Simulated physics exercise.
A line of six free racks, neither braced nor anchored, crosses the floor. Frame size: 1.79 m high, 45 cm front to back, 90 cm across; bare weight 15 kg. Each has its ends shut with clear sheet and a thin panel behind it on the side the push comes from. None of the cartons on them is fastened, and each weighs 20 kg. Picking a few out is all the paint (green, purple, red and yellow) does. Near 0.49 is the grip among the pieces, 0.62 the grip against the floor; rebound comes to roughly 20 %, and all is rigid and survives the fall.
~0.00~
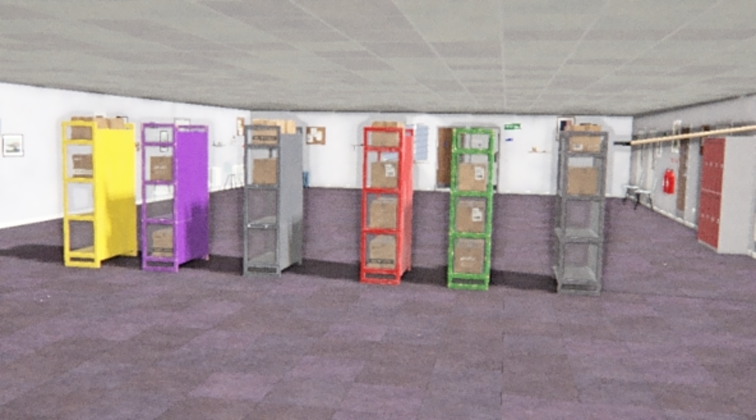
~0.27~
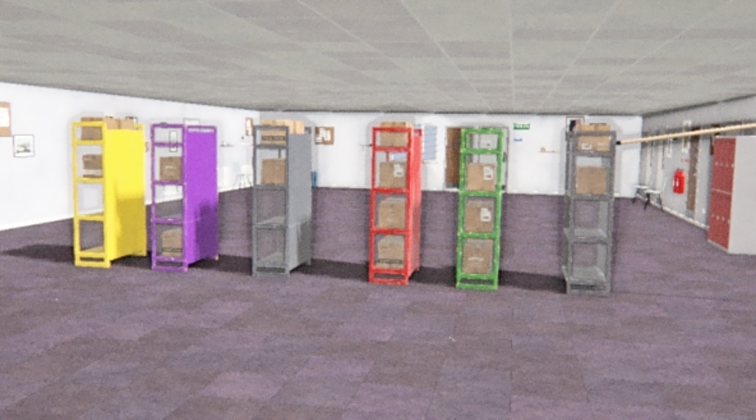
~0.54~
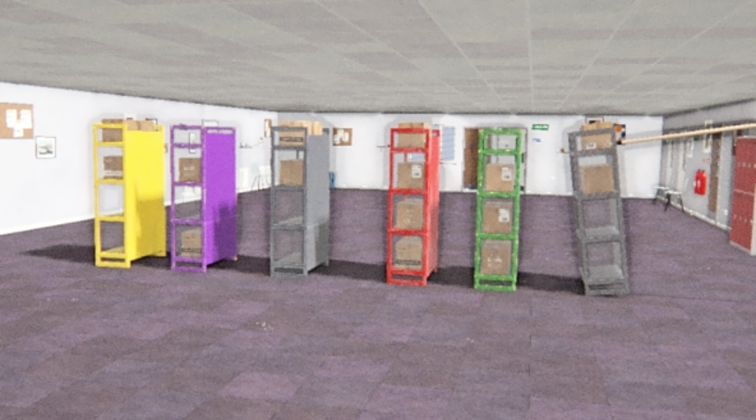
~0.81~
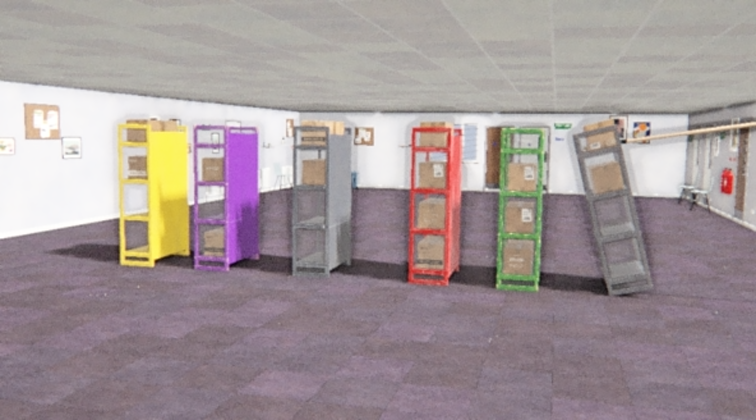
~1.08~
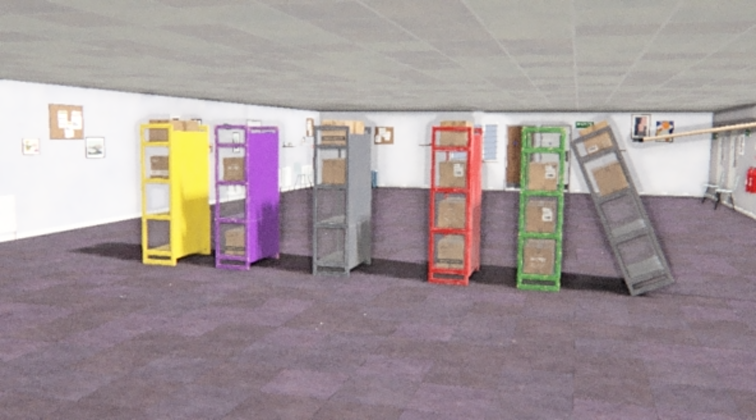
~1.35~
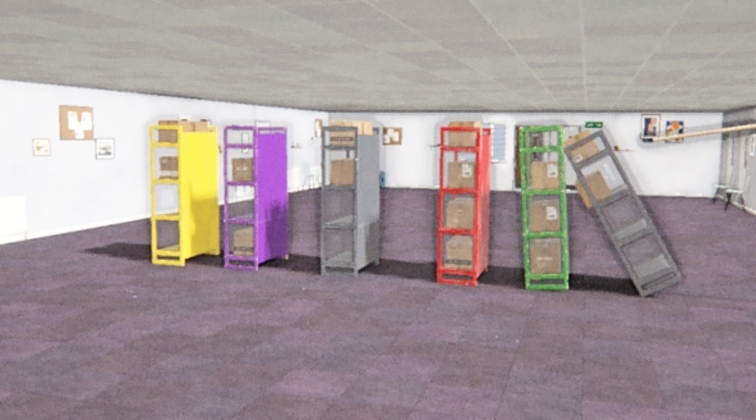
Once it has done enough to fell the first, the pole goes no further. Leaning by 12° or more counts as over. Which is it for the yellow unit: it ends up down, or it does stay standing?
The yellow unit ends up down.
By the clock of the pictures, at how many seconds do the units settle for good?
Roughly 5.5 seconds.
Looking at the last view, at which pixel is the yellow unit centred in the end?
You'll find it around (109, 237) in the final frame.
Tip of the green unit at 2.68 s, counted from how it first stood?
Rotation: Approx. 50°.
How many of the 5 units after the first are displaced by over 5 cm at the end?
The number is 5.
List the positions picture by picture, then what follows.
In the first frame (we follow the side turned to the camera; the camera pans a little), pole end (629, 144) 18 cm from the first unit; yellow unit (117, 193); red unit (382, 206); purple unit (193, 196); no other piece has moved.
In the second frame, pole end (620, 143) pushing; yellow unit (127, 193).
In the third frame, pole end (620, 143) pushing; yellow unit (147, 194); no other piece has moved.
In the fourth frame, pole end (625, 141) pushing; yellow unit (170, 194); no other piece has moved.
In the fifth frame, pole end (642, 140) stopped; yellow unit (192, 193); no other piece has moved.
In the sixth frame, pole end (652, 140) stopped; yellow unit (201, 193); green unit (543, 209) tipped 4°; red unit (458, 207); one has shifted.
Around 2.02 s, 4 cartons spilt or dropped; 1 of the 5 other units over; yellow unit unmoved; green unit tipped 23°.
Around 2.68 s, 12 cartons spilt or dropped; 2 of the 5 other units over; yellow unit unmoved; green unit tipped 47°.
Around 3.36 s, 22 cartons spilt or dropped; 4 of the 5 other units over; yellow unit unmoved; green unit tipped 64°.
Around 4.20 s, 29 cartons spilt or dropped; 5 of the 5 other units over; yellow unit tipped 75°; green unit tipped 63°.
Finally (5.5 s), 30 cartons spilt or dropped; 5 of the 5 other units over; yellow unit lying flat; green unit tipped 63°; purple unit tipped 60°. Not one is left standing. Seen by the last camera, middles, yellow unit near (109, 237), green unit near (480, 225).
